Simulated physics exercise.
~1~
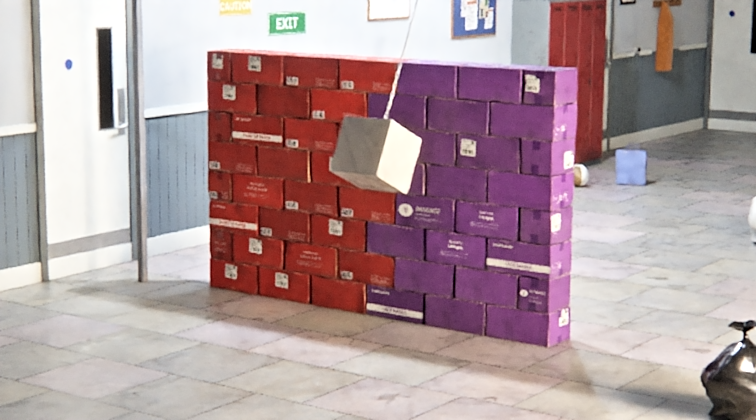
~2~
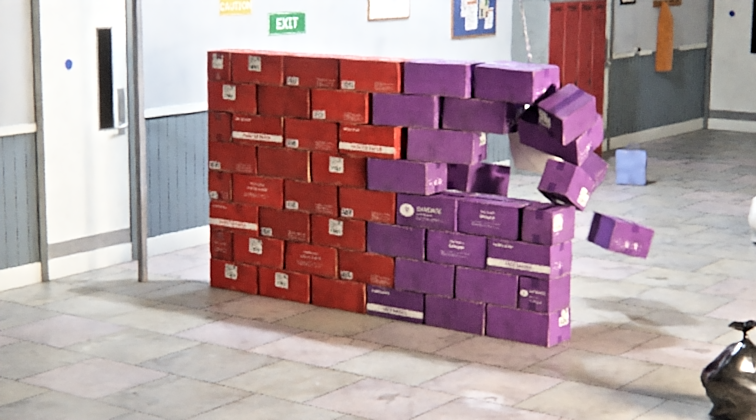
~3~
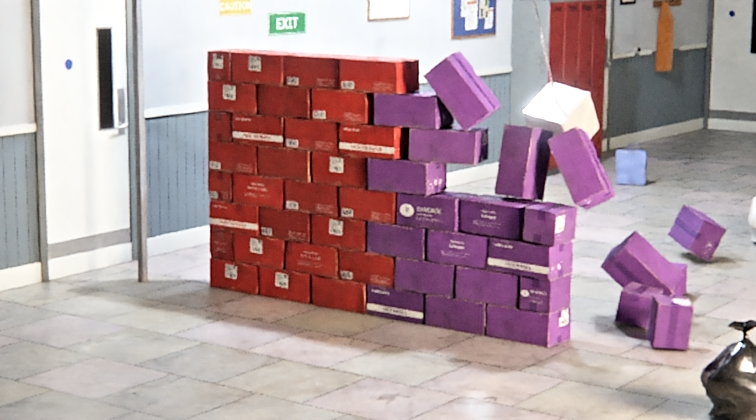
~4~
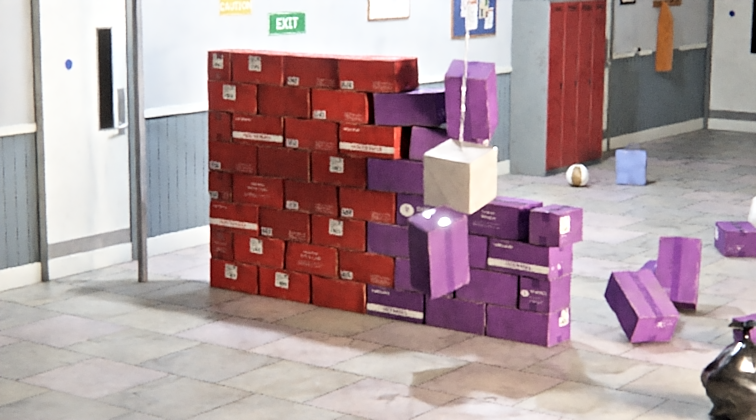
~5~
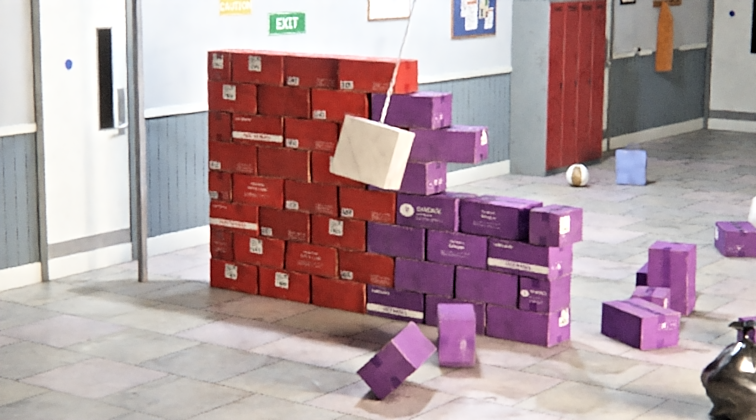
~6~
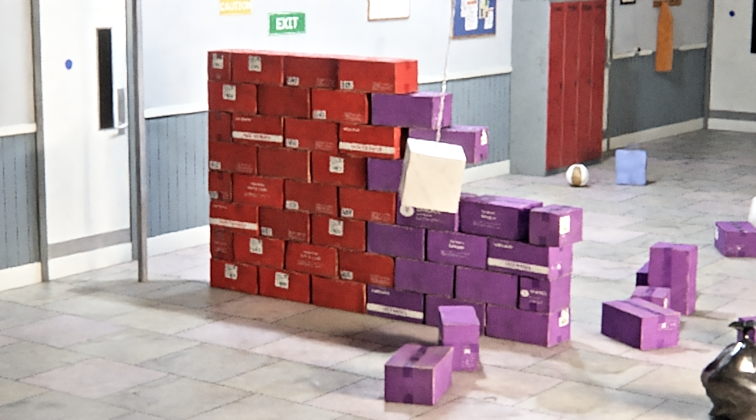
A wall of red and purple boxes stood in a hallway as a pale block swinging on a line knocked the upper purple boxes off its right side; they tumbled to the floor while the red part stayed standing and the block kept hanging in front.
